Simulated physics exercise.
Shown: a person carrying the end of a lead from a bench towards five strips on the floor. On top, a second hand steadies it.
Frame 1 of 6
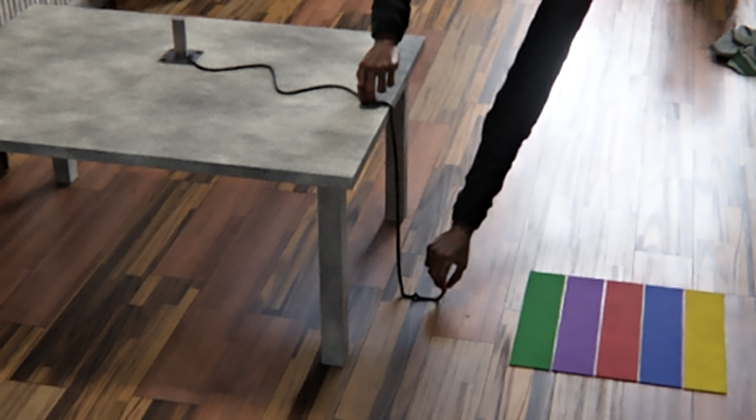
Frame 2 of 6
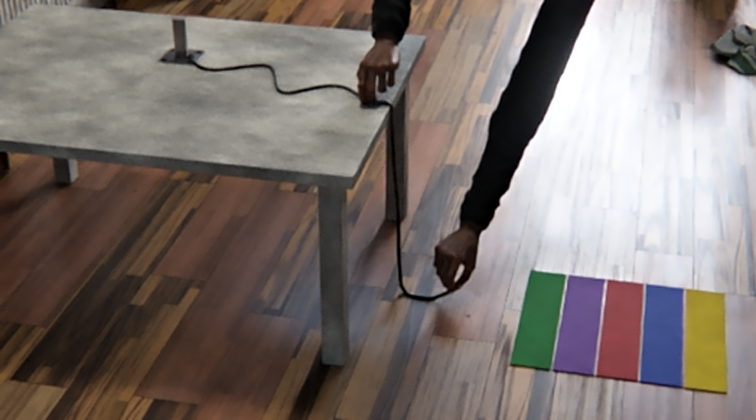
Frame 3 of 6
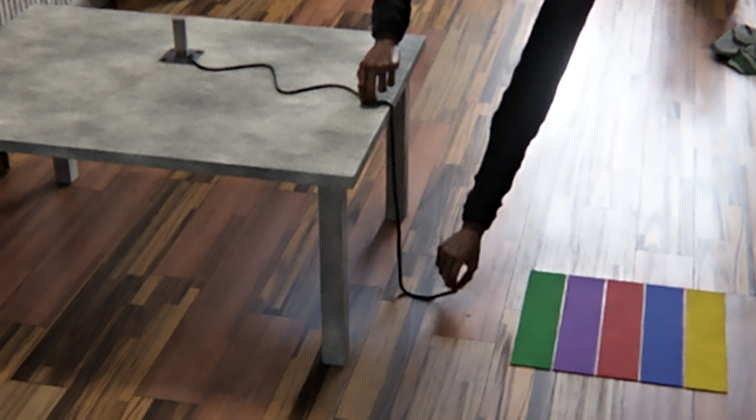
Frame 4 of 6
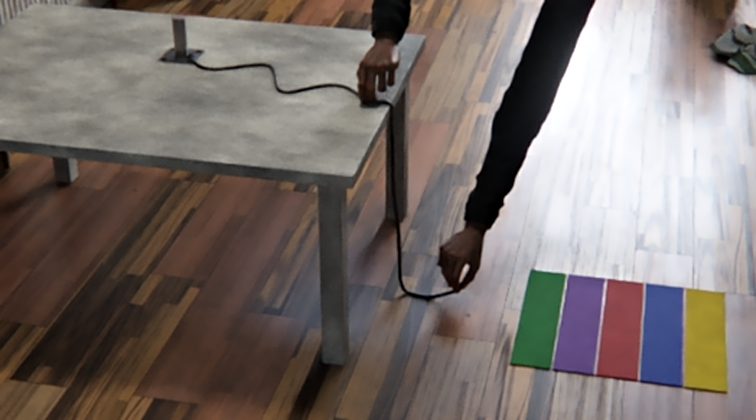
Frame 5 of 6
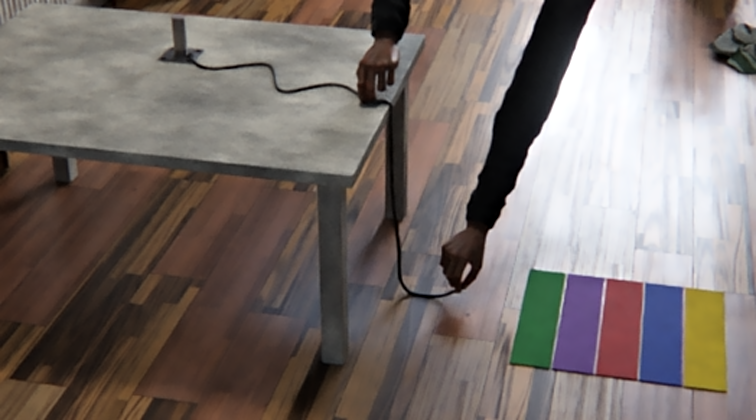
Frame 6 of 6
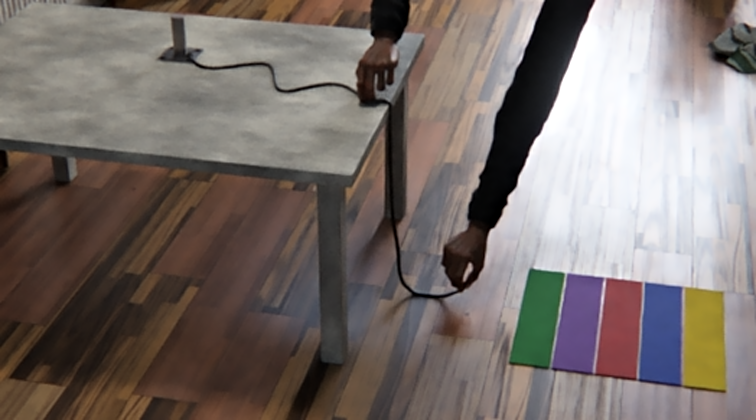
A dark-sleeved arm holding the end of a black lead inches slightly to the right, low above a wood-plank floor, seen from above at an angle by a still camera. The lead crosses a grey table at left and hangs over its edge, near green, purple, red, blue and yellow strips. The other hand stays at the table's corner, and little else changes.
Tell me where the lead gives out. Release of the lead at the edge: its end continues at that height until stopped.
It gives out over the blue strip.
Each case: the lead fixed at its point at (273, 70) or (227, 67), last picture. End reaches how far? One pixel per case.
The places are (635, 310) and (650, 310).
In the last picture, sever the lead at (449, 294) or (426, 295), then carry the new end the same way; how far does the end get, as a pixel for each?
Going through both, you get (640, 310) and then (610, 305).
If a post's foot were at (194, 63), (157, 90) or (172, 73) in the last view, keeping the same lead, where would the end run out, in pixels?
You'd get roughly (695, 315), (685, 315) and (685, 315), one for each try.
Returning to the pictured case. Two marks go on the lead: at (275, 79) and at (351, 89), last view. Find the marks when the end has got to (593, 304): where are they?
Point one: (311, 79); point two: (396, 114).
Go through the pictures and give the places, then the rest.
End (446, 288); green (533, 349); purple (575, 354); red (618, 360); blue (661, 366); yellow (705, 371), in the first frame.
End (454, 288); lead through (208, 69) (276, 76) (330, 86) (392, 118) (397, 196) (400, 272), in the second frame.
End (457, 288), in the third frame.
End (459, 288); lead through (208, 69) (276, 76) (330, 85) (391, 118) (394, 195) (400, 272), in the fourth frame.
End (461, 288), in the fifth frame.
End (463, 288); lead through (207, 68) (275, 75) (329, 84) (390, 117) (392, 194) (399, 271), in the sixth frame.
Early on, end near (593, 304); over purple.
Midway, end near (638, 309); over red.
At the end of the slack, end near (664, 312); over blue. It halts on the blue strip.
